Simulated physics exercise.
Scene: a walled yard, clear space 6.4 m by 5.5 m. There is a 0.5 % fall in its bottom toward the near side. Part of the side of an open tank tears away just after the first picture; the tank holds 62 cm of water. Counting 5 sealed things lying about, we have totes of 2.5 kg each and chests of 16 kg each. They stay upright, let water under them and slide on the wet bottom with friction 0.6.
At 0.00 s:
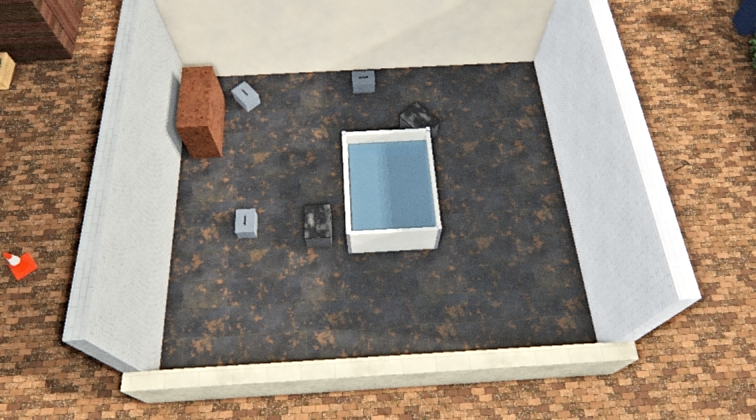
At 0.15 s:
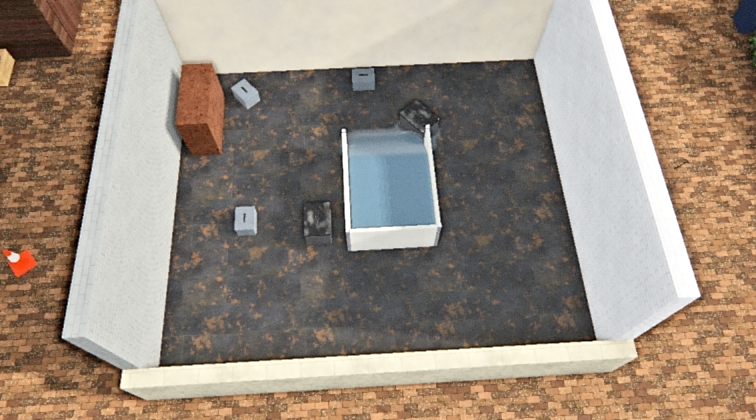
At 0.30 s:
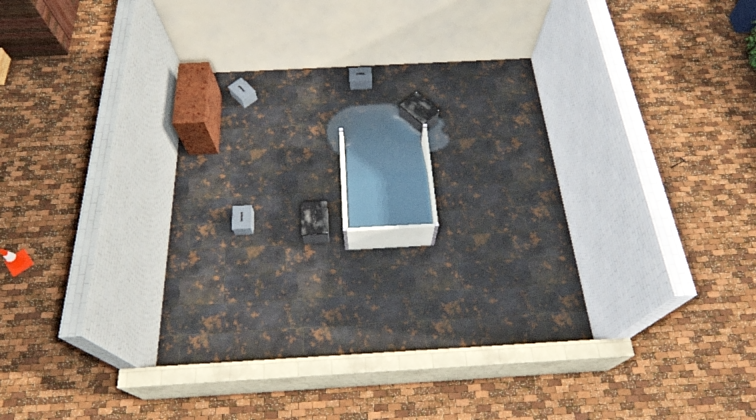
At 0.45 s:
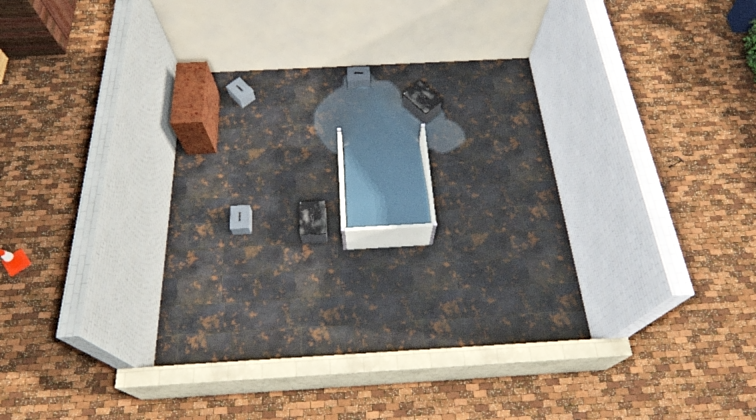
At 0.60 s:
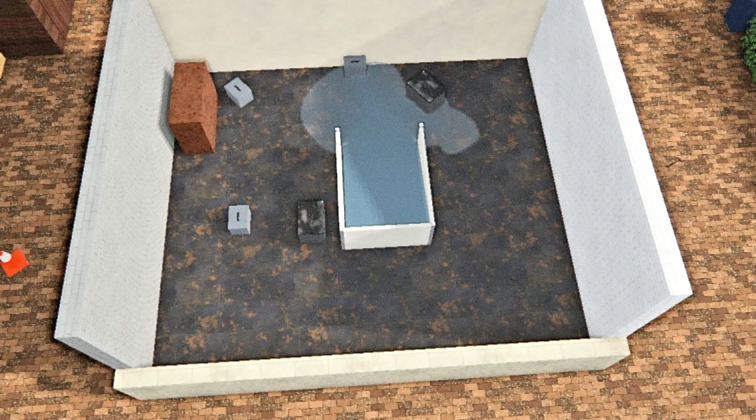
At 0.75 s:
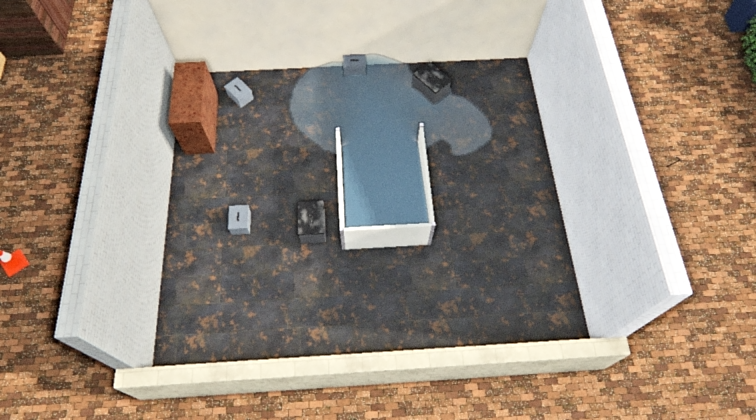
A walled yard with a dark, mottled floor, set amid brown brick paving, is seen from high above. A white open tank of blue water stands near the middle, with small grey boxes and dark chests around it and a reddish-brown block at left. The tank's far side opens, water spreads across the floor behind it, and the far chest, then a grey box, shift backward as the view drifts slightly.
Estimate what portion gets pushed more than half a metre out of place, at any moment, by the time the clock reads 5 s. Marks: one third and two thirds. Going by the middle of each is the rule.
Result: The highest band.
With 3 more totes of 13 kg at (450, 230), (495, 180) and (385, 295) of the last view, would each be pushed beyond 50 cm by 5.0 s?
Going through them in turn, I'd say not that far, not that far and not that far.
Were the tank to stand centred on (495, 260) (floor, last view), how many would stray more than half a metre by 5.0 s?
Result: 3 of them.
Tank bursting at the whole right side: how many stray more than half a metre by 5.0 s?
Then the count would be 1.
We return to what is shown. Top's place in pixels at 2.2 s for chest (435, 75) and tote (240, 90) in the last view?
Near (521, 48) and (225, 115).
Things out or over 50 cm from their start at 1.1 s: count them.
By that time the total stands at 1.
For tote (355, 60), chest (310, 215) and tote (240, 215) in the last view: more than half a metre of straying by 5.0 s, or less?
The first is beyond the limit, the second inside the limit, and the third beyond the limit.
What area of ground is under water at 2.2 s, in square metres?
That flooded area is roughly 11.5 m2.
After 1.1 s 1 of 5 are over 50 cm from their spots; 1 afloat.
After 2.2 s 2 of 5 are over 50 cm from their spots; 2 afloat.
After 3.5 s 3 of 5 are over 50 cm from their spots; 2 afloat.
After 5.0 s 4 of 5 are over 50 cm from their spots, and 4 have been at some point; 1 afloat.
